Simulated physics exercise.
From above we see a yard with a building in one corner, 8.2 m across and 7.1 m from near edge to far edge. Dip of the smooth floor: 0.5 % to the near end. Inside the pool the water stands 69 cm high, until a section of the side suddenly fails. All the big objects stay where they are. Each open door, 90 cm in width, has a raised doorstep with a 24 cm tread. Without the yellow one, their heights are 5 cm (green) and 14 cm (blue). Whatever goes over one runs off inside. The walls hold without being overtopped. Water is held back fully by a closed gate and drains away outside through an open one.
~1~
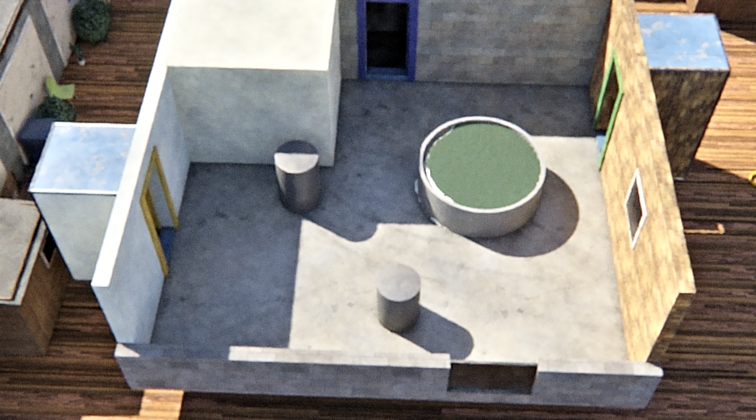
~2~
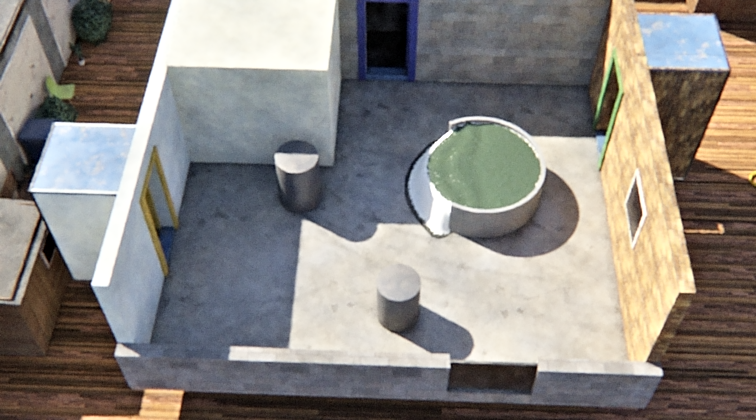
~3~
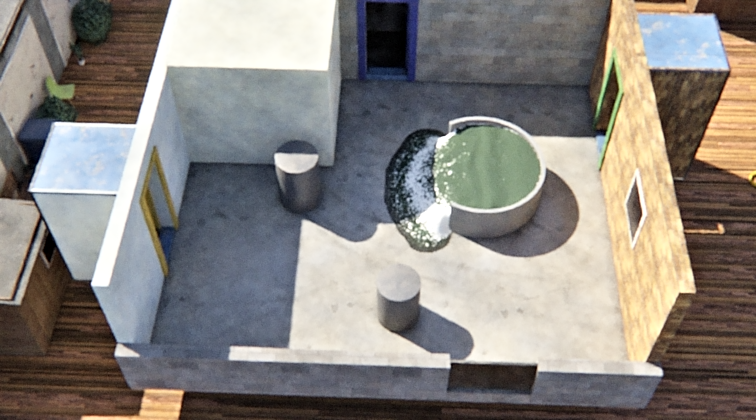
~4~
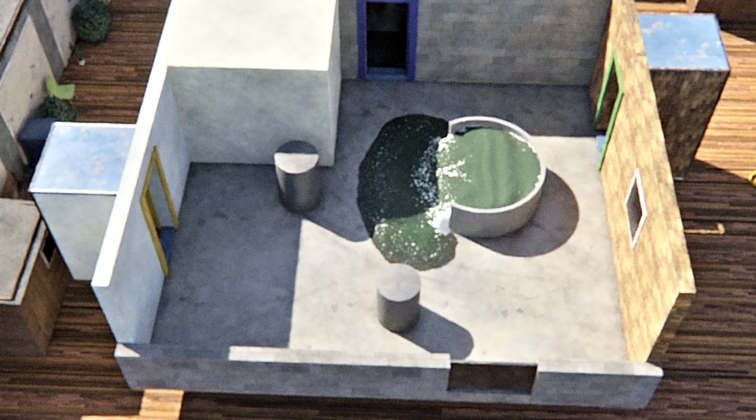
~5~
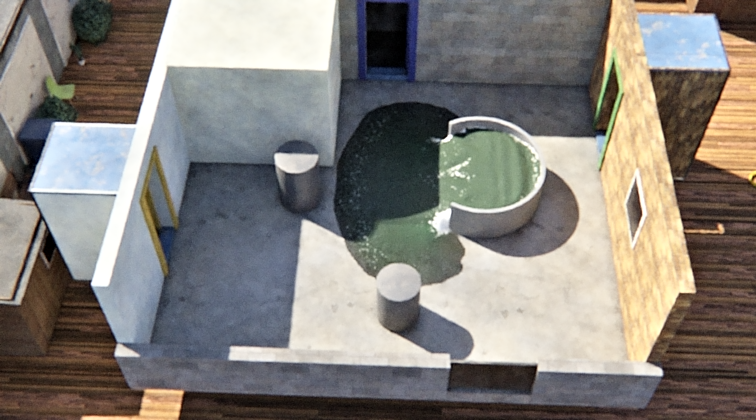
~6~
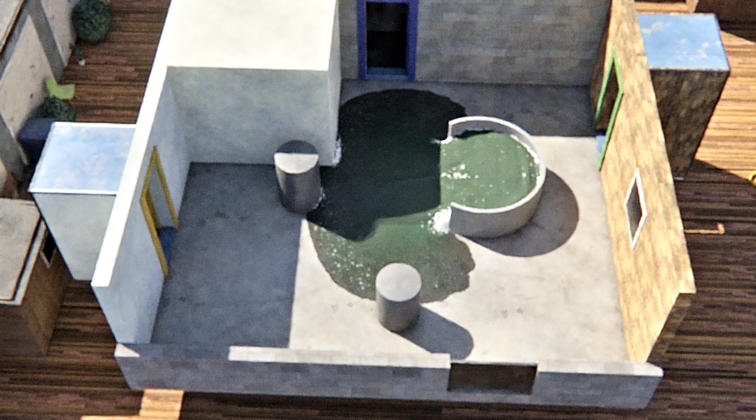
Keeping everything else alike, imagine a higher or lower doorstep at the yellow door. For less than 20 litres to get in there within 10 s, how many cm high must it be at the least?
Roughly 10.5 cm.
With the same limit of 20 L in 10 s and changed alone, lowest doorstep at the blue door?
The blue door needs around 17 cm.
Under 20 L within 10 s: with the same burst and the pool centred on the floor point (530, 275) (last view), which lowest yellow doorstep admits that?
In that case about 20 cm.
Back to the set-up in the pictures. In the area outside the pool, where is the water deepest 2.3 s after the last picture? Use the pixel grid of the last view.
Check close to (145, 368).
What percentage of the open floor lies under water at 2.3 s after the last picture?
60 %.
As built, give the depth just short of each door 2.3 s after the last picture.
Door depths (cm): Green = 0, blue = 19, yellow = 16.
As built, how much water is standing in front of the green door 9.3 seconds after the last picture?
5.5 cm.
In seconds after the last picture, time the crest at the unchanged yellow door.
Peak: Close to 2.0 s.
Then, 0.7 s after the last picture water covers 40 % of the floor, deepest (42 cm) near (342, 81); it has not reached the yellow door.
Then, 2.3 s after the last picture water covers 60 % of the floor, deepest (38 cm) near (145, 368); 16 cm at the yellow door, 8 litres in over its 10 cm doorstep.
Then, 9.3 s after the last picture water covers 100 % of the floor, deepest (11 cm) near (571, 355); 7 cm at the yellow door, 22 litres in over its 10 cm doorstep.
At the yellow door as built, the water peaked near 17 cm, 2.1 s after the last picture.
With a doorstep of 9 cm, 31 litres would have come in within the 10 s; with 12.5 cm, 9 litres. So under 20 litres takes about 10.5 cm.
